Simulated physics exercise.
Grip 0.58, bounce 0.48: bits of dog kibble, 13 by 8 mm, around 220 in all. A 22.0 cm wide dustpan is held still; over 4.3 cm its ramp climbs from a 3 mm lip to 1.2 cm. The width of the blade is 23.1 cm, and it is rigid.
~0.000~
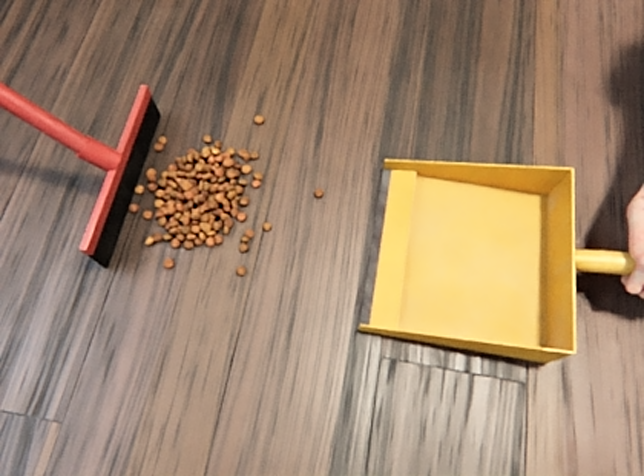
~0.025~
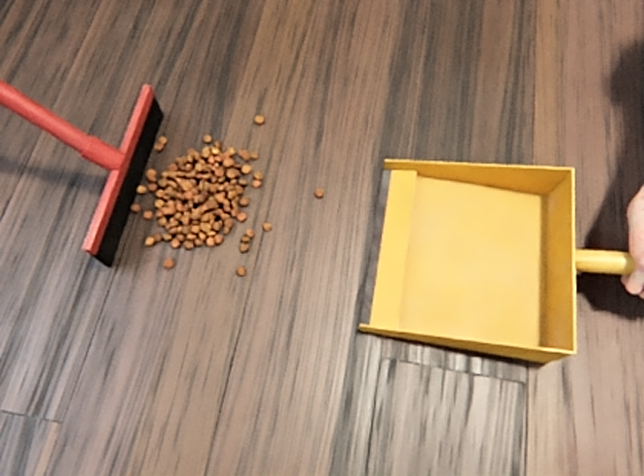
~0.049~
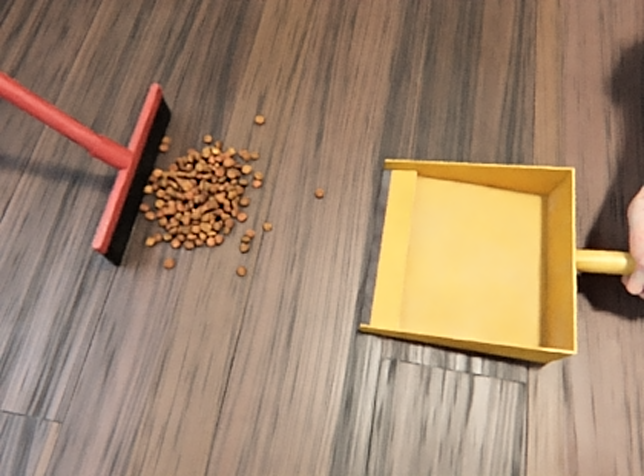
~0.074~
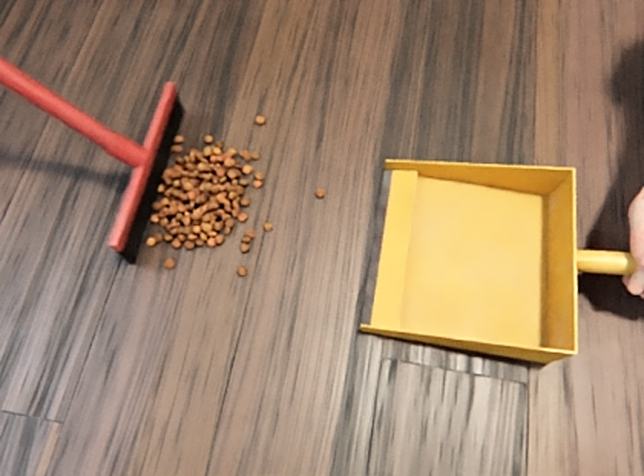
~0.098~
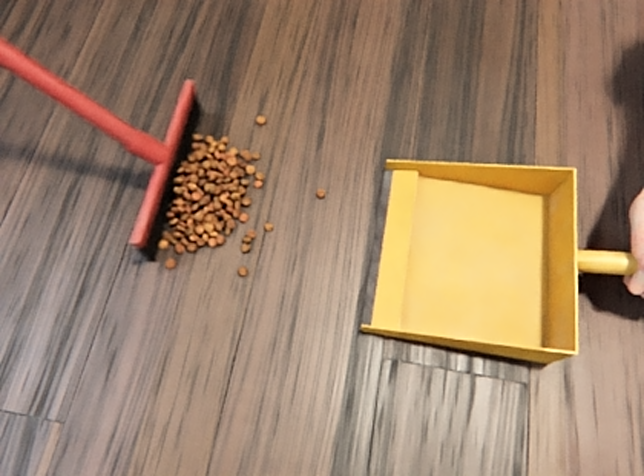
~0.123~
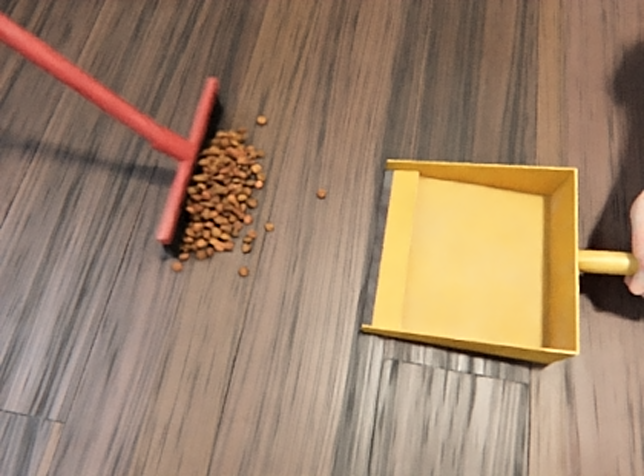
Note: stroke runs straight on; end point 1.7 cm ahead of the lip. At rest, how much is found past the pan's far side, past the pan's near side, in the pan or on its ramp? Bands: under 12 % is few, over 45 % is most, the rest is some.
Far side: Some; near side: Few; pan: Some.
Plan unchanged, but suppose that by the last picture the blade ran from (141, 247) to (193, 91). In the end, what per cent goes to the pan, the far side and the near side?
You'd see pan at 45, far at 30 and near at 0.
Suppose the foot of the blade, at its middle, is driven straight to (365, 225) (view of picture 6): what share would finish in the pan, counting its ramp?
Roughly 70 %.
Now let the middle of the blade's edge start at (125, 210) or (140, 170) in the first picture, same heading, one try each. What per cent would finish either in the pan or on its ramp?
I'd put it near 50 per cent for the first and near 30 per cent for the second.
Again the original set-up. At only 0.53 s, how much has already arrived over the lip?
40 % so far.
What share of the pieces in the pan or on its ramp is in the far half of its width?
Estimate: Close to 90 %.
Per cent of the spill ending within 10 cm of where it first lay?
0 %.
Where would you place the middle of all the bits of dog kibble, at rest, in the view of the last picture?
When it all comes to rest, the middle is near (419, 194).
After 0.24 s, middle of the blade 11 cm from the lip; 0 % over the lip, far side 20 %, near side 0 %.
Then, at 0.32 s, middle of the blade 4 cm from the lip; 10 % over the lip, far side 35 %, near side 0 %.
After 0.53 s, middle of the blade 2 cm from the lip; 40 % over the lip, far side 35 %, near side 0 %.
In the end, at 1.1 s, far side 35 %, near side 0 %, pan 40 %, in front of the lip or behind the blade 25 %.
